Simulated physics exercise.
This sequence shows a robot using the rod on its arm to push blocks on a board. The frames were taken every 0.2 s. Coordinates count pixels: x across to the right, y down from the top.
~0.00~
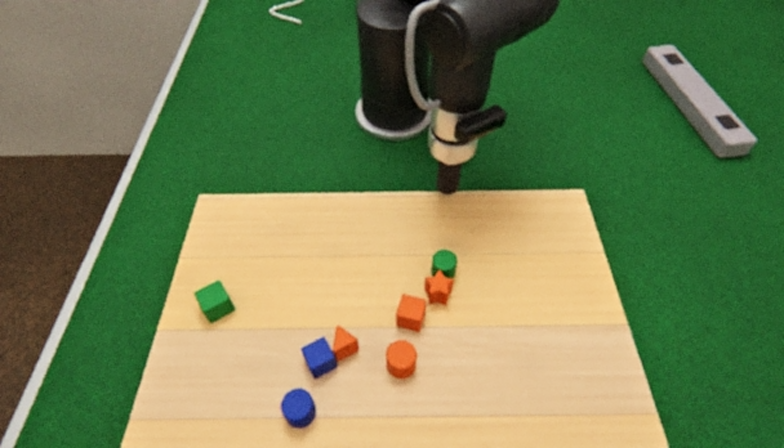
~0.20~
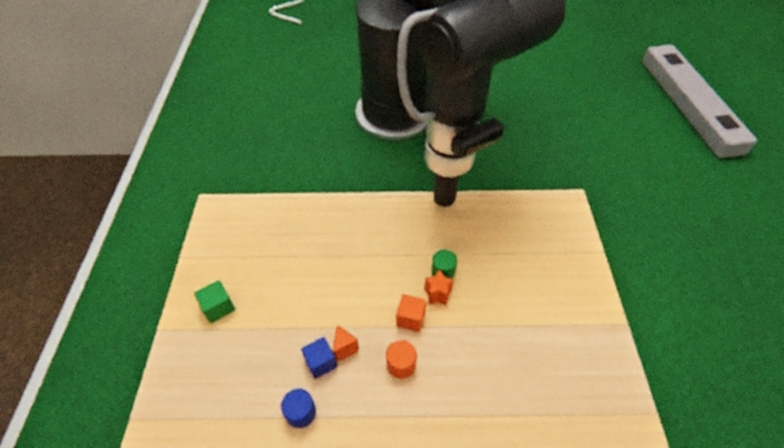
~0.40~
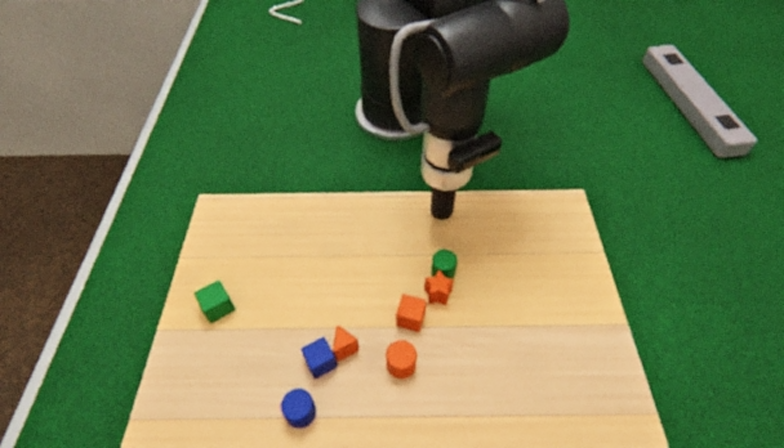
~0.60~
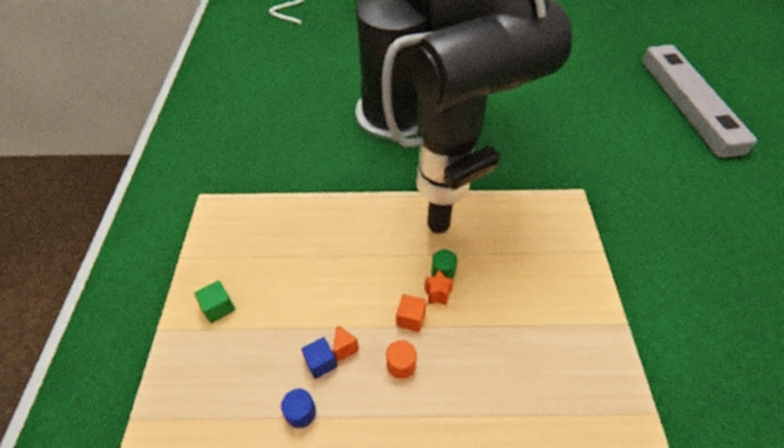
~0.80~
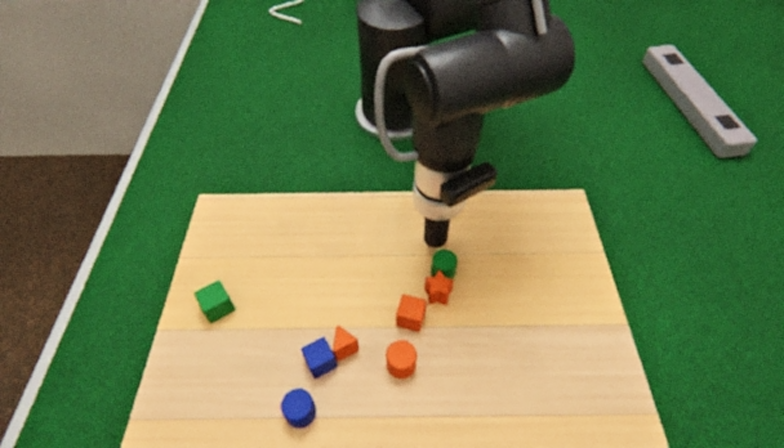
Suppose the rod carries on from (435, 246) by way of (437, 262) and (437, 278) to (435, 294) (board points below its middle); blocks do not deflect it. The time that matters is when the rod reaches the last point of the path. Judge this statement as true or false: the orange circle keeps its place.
Answer: True.
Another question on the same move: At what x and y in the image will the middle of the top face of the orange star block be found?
At pixel (445, 303).
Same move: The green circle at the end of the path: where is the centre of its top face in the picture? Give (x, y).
The spot you're after is about (462, 288) in the image.
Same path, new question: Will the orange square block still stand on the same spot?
Yes.
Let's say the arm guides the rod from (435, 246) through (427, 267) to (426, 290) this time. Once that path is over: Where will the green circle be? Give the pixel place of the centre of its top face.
My estimate: (454, 274).
The first path, step by step. Halfway along, rod at (438, 263); orange star block at (442, 297), turned 40° clockwise; green circle at (453, 276).
At the end, rod at (435, 288); orange circle in place; orange square block in place; orange star block at (445, 303), turned 85° clockwise; green circle at (462, 288).
